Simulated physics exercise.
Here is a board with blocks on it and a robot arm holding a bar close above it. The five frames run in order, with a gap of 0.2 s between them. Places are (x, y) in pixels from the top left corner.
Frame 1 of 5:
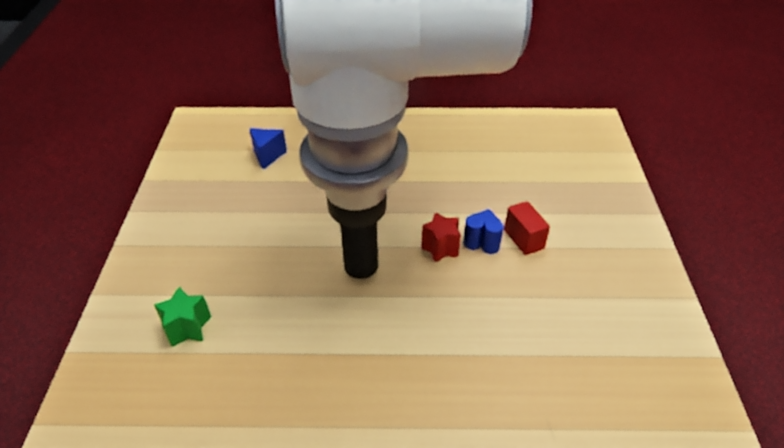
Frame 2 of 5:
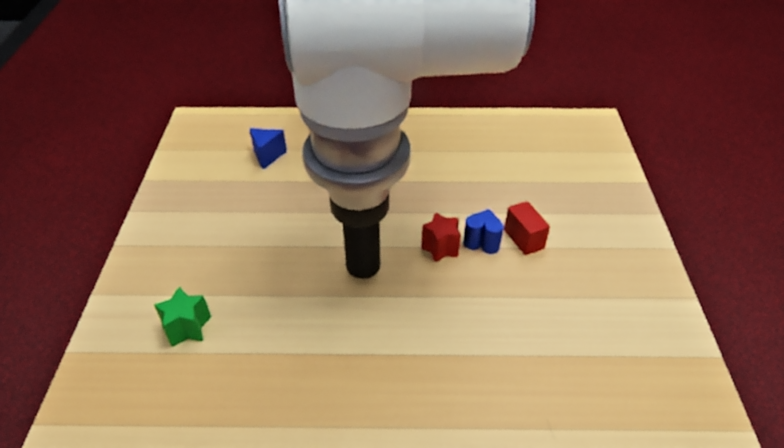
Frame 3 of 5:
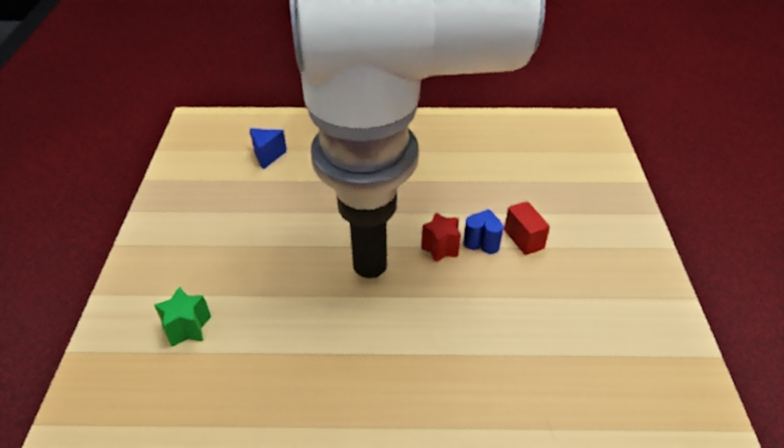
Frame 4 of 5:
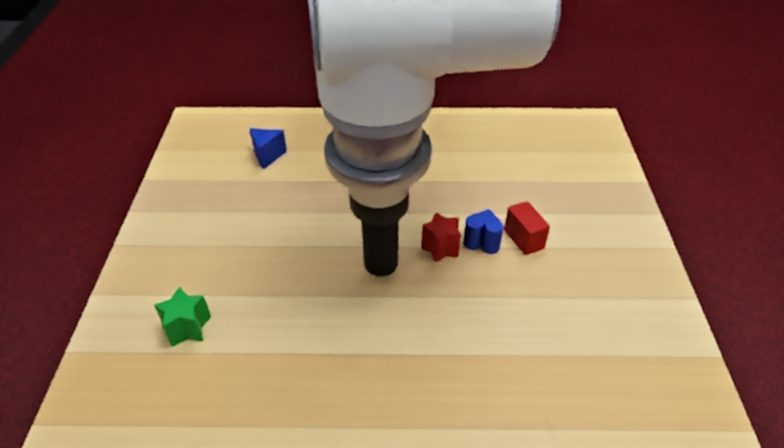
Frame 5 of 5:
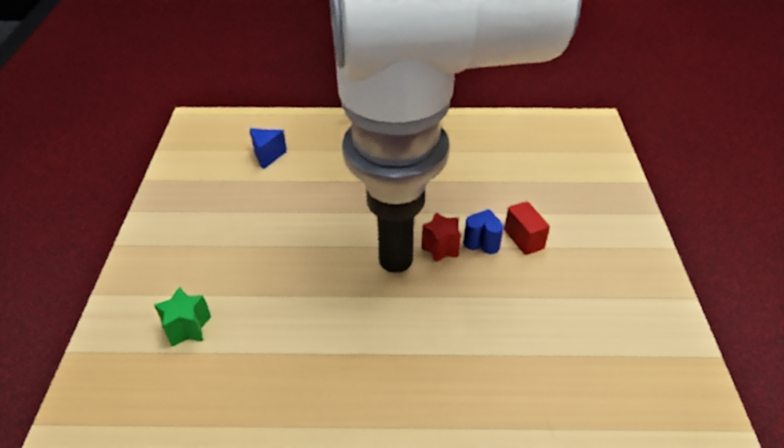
A white and grey robot arm with a black bar slides slowly a short way to the right over a pale striped wooden board, seen from above at an angle by a still camera. To its right sit a red star, a blue heart and a red block in a row, with a blue triangle upper left and a green star lower left. The bar draws close to the red star, while every block stays still.
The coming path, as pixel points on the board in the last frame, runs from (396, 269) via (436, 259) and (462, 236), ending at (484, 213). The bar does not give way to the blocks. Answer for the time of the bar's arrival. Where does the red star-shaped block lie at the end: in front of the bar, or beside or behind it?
Held in front.
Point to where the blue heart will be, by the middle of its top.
The middle of its upper face should be somewhere near (516, 197).
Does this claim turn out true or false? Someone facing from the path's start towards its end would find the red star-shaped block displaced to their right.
That claim is false.
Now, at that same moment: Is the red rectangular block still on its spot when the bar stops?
Final answer: No.
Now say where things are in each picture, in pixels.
In the first frame, tip of the bar at (361, 266), middles of tops, red star-shaped block at (443, 225), blue heart at (485, 220), red rectangular block at (529, 216).
In the second frame, bar at (363, 266), nothing pushed.
In the third frame, bar at (370, 265), nothing pushed.
In the fourth frame, bar at (381, 264), nothing pushed.
In the fifth frame, bar at (396, 260), red star-shaped block at (443, 225), blue heart at (485, 220), red rectangular block at (529, 216).
One third of the way, bar at (439, 250); red star-shaped block at (456, 218), turned 20° anticlockwise; blue heart at (494, 217).
Two thirds of the way, bar at (464, 226); red star-shaped block at (478, 194), turned 25° anticlockwise; blue heart at (514, 201), turned 55° clockwise; red rectangular block at (540, 215), turned 40° clockwise.
At the end, bar at (485, 205); red star-shaped block at (494, 172), turned 35° anticlockwise; blue heart at (516, 197), turned 80° clockwise; red rectangular block at (541, 215), turned 45° clockwise.
